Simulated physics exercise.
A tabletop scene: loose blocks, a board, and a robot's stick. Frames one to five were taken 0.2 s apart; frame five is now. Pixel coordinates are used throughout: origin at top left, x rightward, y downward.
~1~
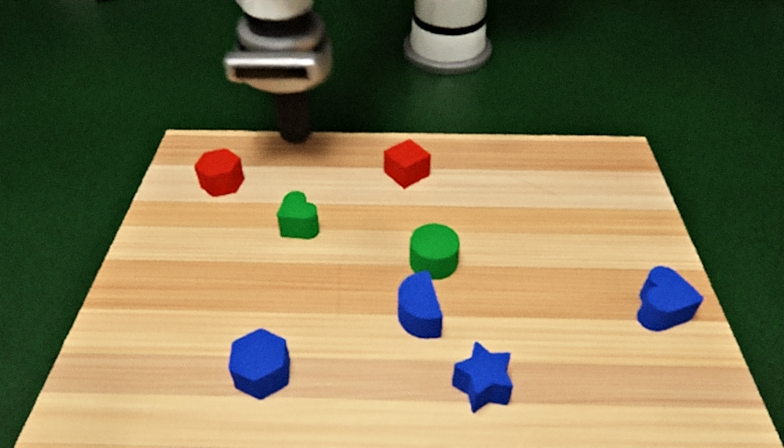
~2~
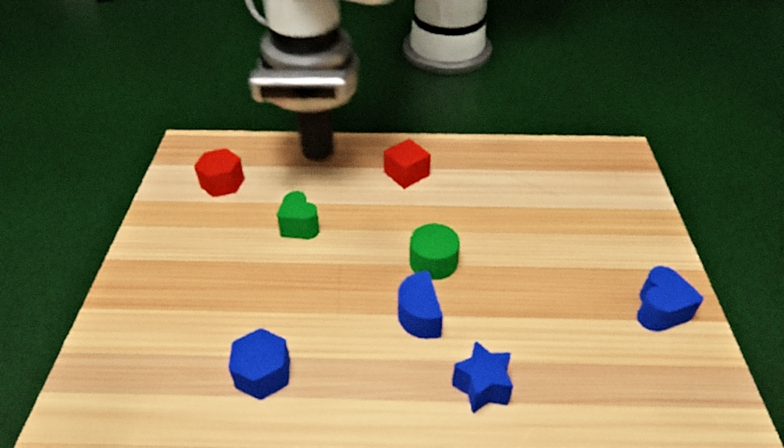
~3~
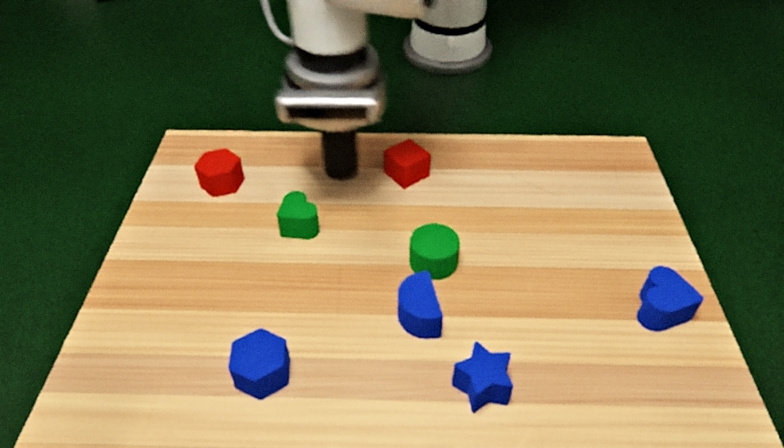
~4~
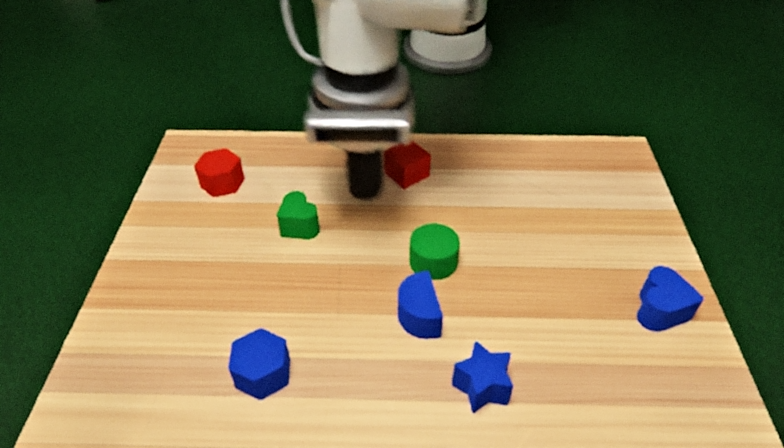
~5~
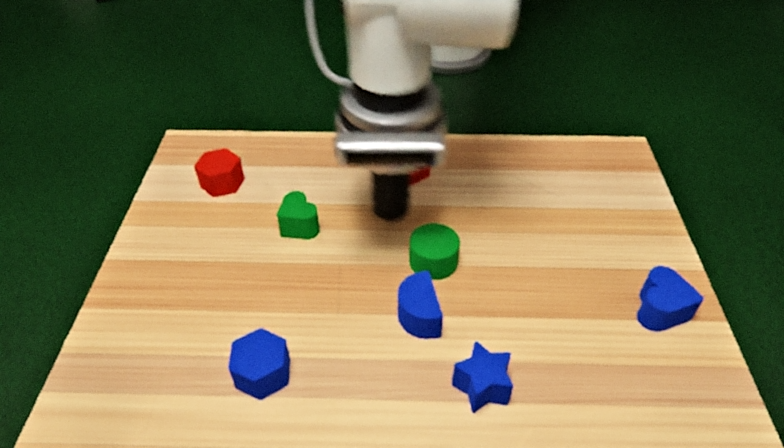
A robot arm with a dark stick moved steadily down and to the right over a wooden board, passing in front of the red cube, while the red, green and blue blocks all stayed still.
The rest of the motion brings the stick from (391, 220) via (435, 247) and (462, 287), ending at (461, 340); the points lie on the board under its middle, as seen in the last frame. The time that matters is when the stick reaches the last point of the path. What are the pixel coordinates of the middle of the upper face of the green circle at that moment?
Near (461, 364).
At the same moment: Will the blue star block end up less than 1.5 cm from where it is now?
No - that is not the case.
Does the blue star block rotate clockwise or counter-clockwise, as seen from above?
Answer: Anticlockwise.
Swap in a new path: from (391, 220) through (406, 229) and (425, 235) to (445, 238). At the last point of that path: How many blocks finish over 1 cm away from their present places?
Just one will move.
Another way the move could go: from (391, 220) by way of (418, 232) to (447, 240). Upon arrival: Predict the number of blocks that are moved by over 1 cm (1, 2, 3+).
My count: 1.
The first path, step by step. One third of the way, stick (436, 236); green circle (450, 257).
Two thirds of the way, stick (464, 277); green circle (467, 304).
At the end, stick (463, 330); blue half-round block still; green circle (461, 363); blue star block (494, 404), turned 55° anticlockwise.
